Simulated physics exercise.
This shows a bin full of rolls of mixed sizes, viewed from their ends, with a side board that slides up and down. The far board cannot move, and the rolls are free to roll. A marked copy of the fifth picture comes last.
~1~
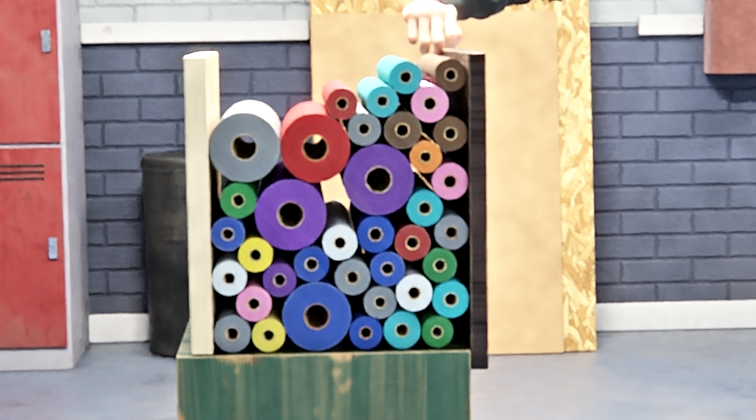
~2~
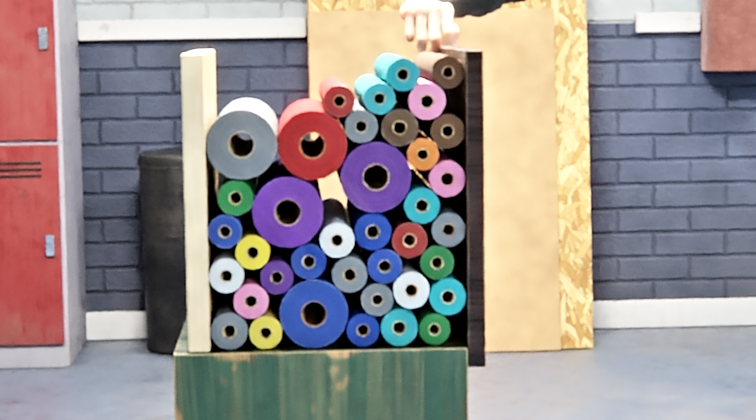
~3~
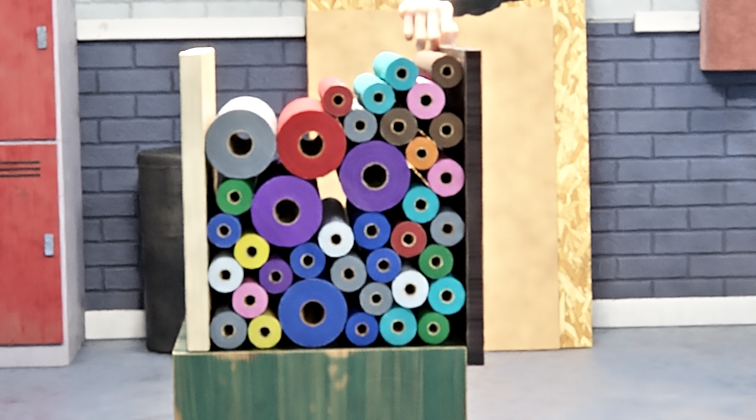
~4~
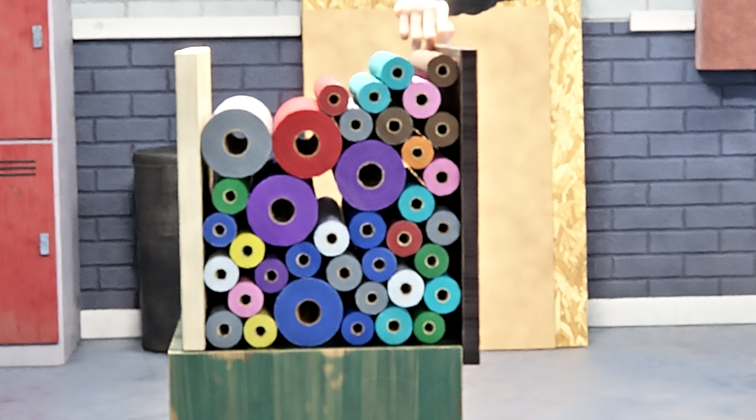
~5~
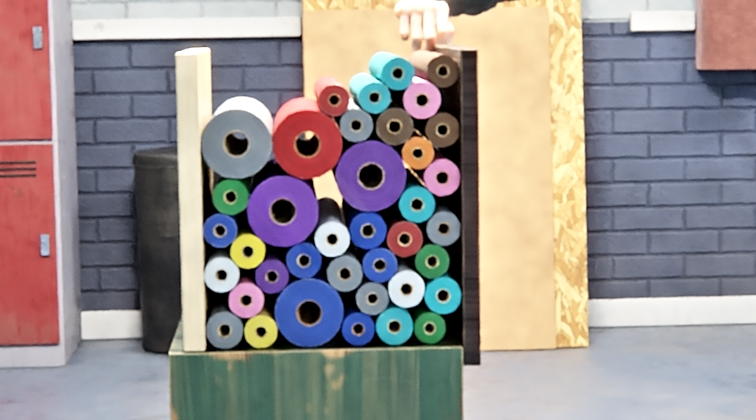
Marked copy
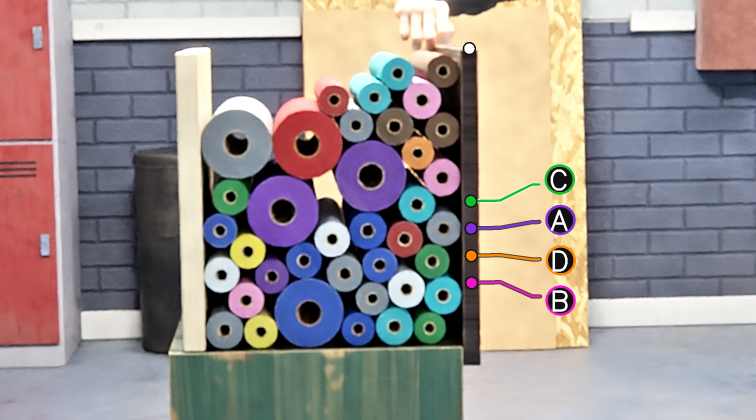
A hand rests at the top of a bin of colourful rolls, which barely move.
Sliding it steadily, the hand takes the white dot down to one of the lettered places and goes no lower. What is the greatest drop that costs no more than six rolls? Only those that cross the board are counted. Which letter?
It can be let down to C.
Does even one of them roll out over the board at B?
Yes.
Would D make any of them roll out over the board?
At D: Yes.
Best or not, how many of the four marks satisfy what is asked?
One of the four.
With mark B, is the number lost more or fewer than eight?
It loses more than eight.
On the copy, A at (471, 229); B at (472, 283); C at (471, 201); D at (471, 256); the white dot at (469, 49).
On C. First, top of the board (460, 117).
Then, top of the board (461, 193).
Finally, top of the board (461, 201), four out over the board.
By contrast, A more than six out over the board; B more than six out over the board; D more than six out over the board.
